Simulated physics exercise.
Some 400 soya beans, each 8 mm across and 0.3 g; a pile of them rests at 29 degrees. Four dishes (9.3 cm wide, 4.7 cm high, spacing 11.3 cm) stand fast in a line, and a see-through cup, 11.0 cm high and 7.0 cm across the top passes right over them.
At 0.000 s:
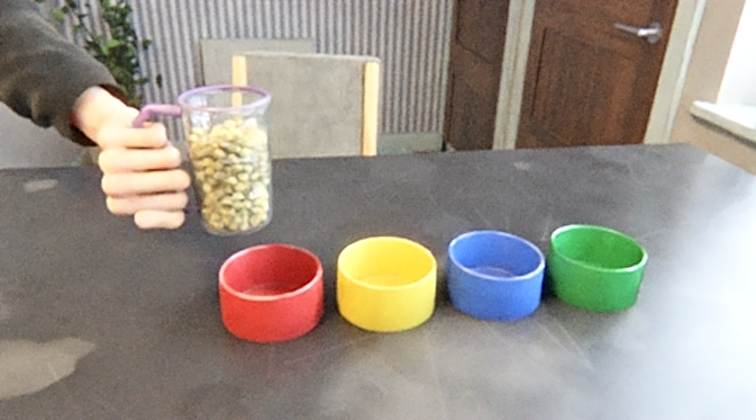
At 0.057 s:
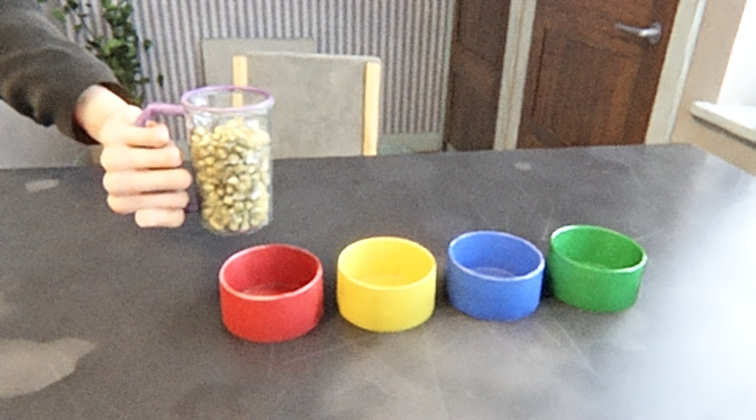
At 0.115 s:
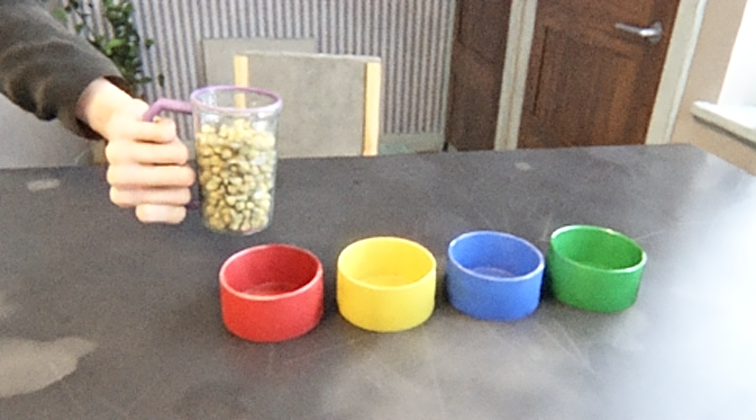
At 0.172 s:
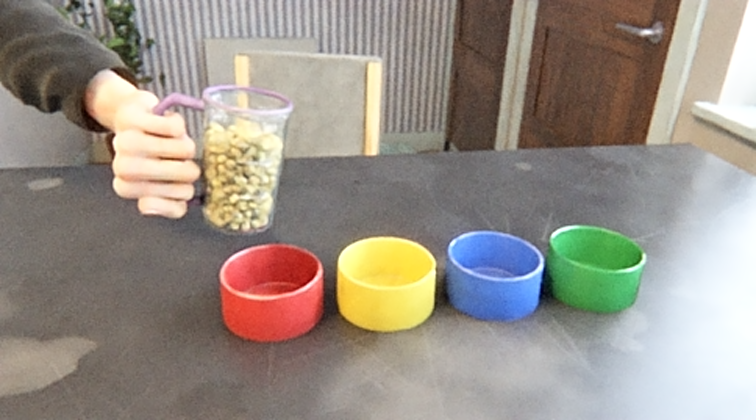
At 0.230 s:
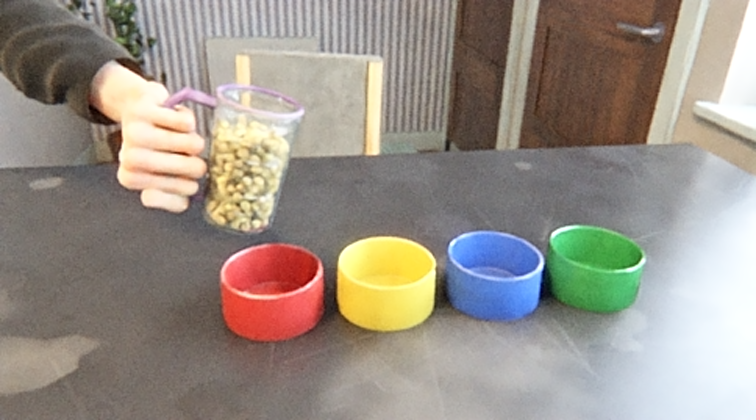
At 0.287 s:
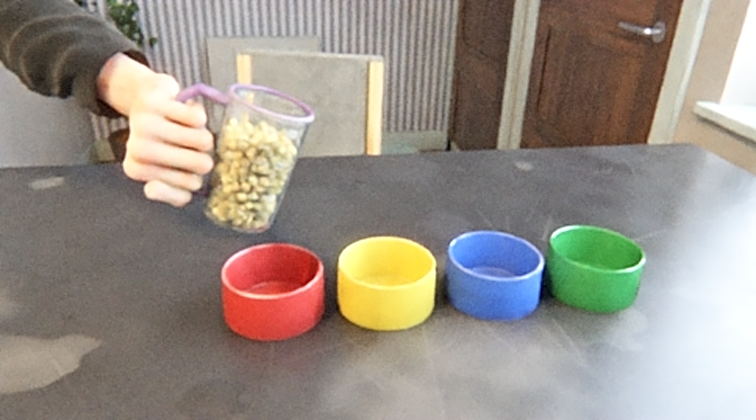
On a dark tabletop with red, yellow, blue and green dishes in a row, a hand at the left holds a clear cup of pale beans by its purple handle, shifting it slightly right while gradually tilting it toward the right.
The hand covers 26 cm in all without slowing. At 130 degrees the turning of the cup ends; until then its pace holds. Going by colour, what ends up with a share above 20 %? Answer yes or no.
Red no, blue no, green no, yellow yes, counter yes.
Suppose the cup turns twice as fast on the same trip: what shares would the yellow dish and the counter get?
In that case yellow 100, counter 0.
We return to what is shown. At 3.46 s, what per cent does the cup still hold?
Roughly 0 per cent.
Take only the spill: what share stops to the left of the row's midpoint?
About 40 per cent.
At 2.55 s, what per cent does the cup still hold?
Some 0 per cent of the load.
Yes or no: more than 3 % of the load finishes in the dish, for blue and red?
Blue yes; red no.
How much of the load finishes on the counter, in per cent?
Some 50 per cent.
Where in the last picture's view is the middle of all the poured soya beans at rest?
Near (430, 289).
After 1.65 s, tilt 130 degrees; cup holds 10 %, blue 5 %, yellow 40 %.
After 2.55 s, tilt 130 degrees; cup holds 0 %, blue 10 %, yellow 35 %.
After 3.46 s, tilt 130 degrees; cup holds 0 %, blue 10 %, yellow 35 %.
By 3.8 s all is still; red 0 %, blue 10 %, green 0 %, yellow 35 %, counter 50 %.
